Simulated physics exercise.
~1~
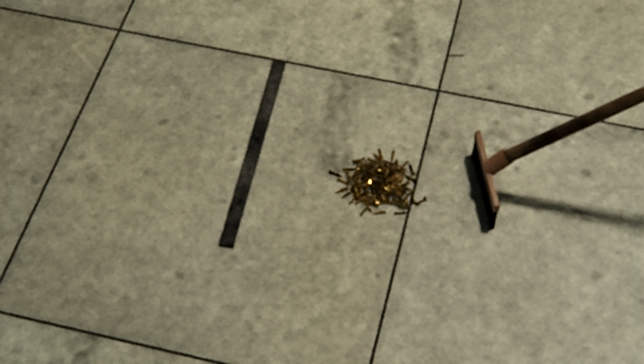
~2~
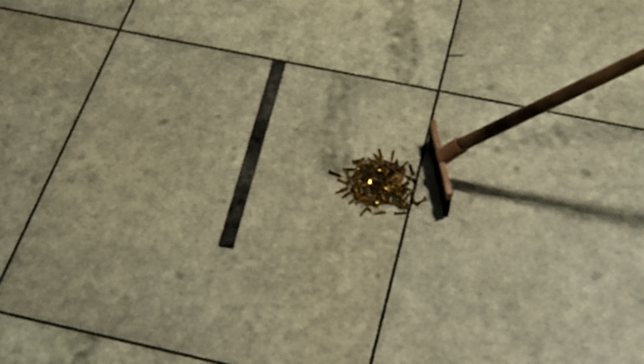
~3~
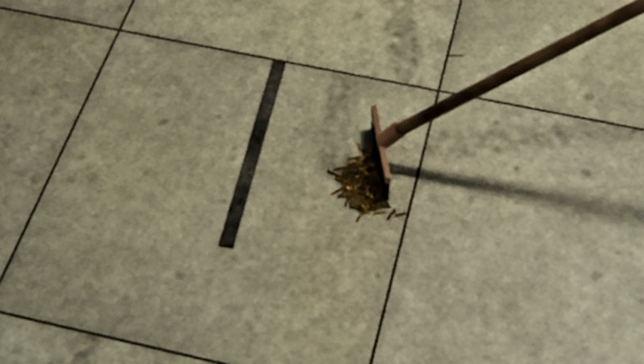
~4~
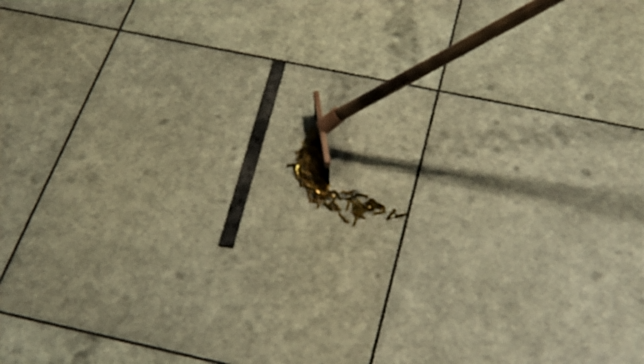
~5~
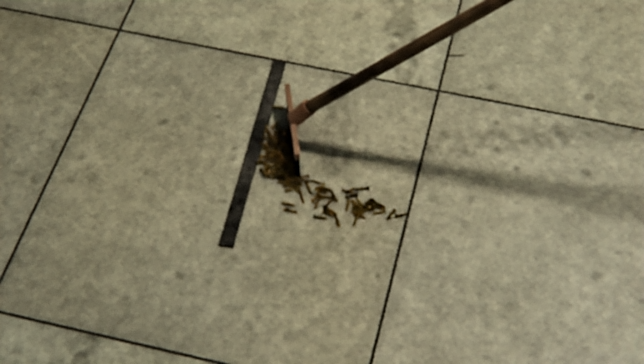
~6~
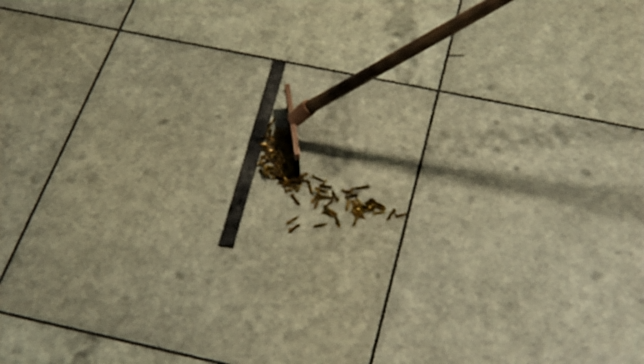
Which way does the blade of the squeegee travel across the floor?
The blade travels to the left, going through the pile of small pieces towards the dark strip.
